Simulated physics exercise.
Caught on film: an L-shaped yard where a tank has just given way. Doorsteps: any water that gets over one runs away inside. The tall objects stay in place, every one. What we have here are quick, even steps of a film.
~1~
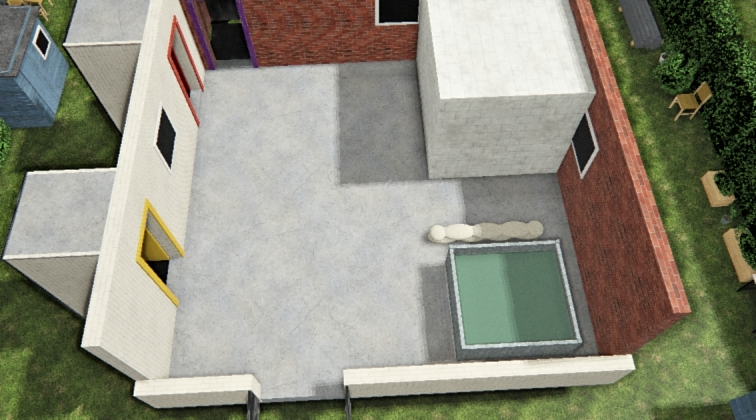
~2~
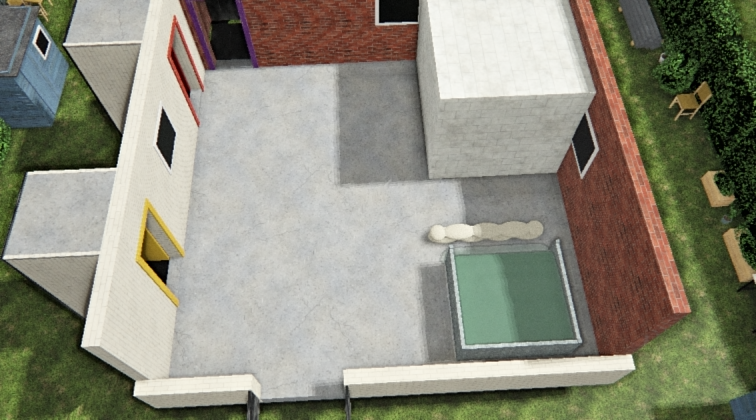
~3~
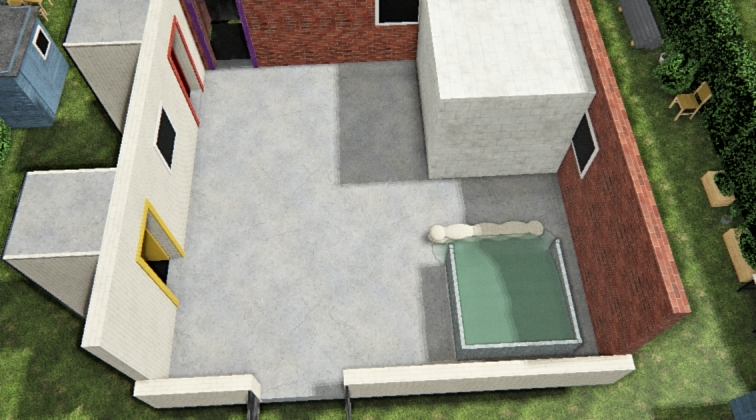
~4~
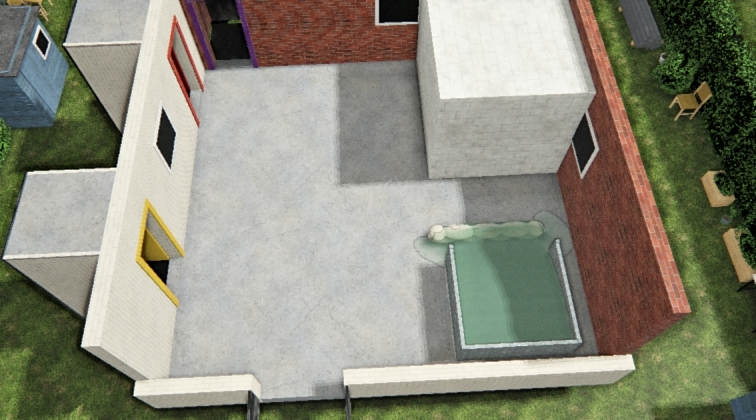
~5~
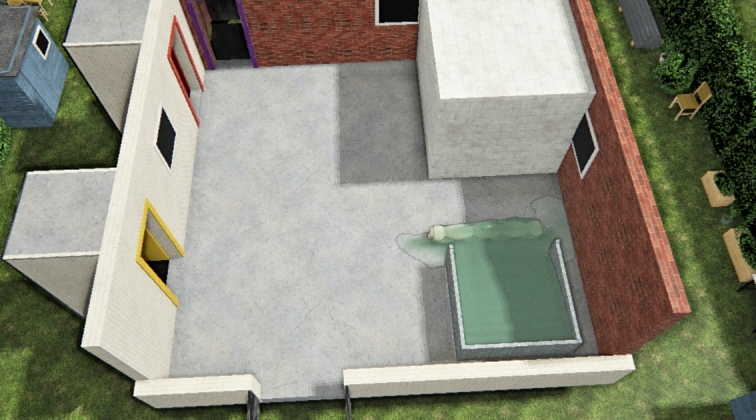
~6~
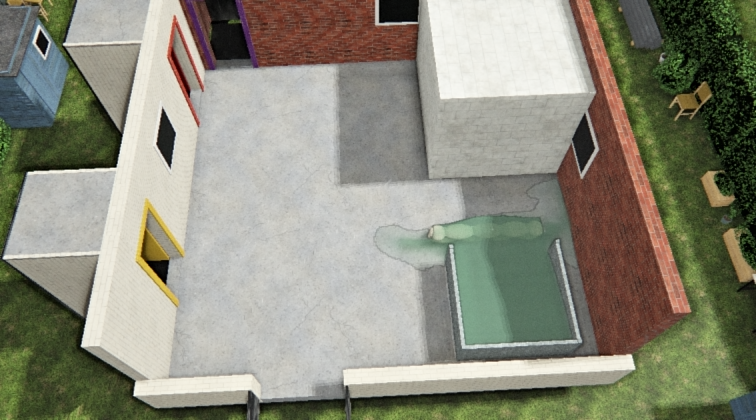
An L-shaped yard with a pale grey floor, walled in cream and red brick, is seen from high above by a still camera. A white block stands at the upper right, an open tank of green water at the lower right with a lumpy cream barrier behind it, and yellow-edged and red-edged openings at left. Water pours from the tank's far side, runs over the barrier and spreads thinly left and right.
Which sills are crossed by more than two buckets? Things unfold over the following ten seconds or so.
The yellow door sill is crossed by more than that. The red door sill is not crossed by that much. The purple door sill is not crossed by that much.
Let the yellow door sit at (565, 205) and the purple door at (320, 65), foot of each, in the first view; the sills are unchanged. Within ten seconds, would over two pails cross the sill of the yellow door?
Yellow door: It tops the limit.
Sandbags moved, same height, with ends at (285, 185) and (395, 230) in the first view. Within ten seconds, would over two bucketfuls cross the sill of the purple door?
So purple surpasses it, one by one.
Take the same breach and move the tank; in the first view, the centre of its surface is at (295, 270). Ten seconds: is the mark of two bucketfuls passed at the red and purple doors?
Red: Exceeds it; purple: Exceeds it.
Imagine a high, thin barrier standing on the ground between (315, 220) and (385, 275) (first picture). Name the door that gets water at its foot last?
I'd go with the door marked yellow.
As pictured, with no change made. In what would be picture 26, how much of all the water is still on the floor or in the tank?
My reckoning gives about 100 %.
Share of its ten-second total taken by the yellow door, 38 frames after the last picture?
Around 30 %.
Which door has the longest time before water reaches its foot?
It's the door marked purple.
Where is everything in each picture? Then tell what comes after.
Still water in the open tank at (512, 294), in the first frame.
The front is at a hidden place, out from the gap on the open tank's far side, in the second frame.
Water pours out on the open tank's far side and has run to (436, 245), in the third frame.
Water pours out on the open tank's far side and has run to (418, 243), in the fourth frame.
Water pours out on the open tank's far side and has run to (564, 206), in the fifth frame.
The front is at (558, 181), out from the gap on the open tank's far side, in the sixth frame.
A moment on, water covers 25 % of the floor; the yellow door not reached, the red door not reached, the purple door not reached.
Next, water covers 45 % of the floor; the yellow door not reached, the red door not reached, the purple door not reached.
Then, water covers 65 % of the floor; the yellow door under two buckets in, the red door not reached, the purple door not reached.
Later, water covers 75 % of the floor; the yellow door over two buckets in, the red door wet at the sill, nothing in, the purple door not reached.
In the end, water covers 75 % of the floor; the yellow door far over two buckets in, the red door wet at the sill, nothing in, the purple door under two buckets in.
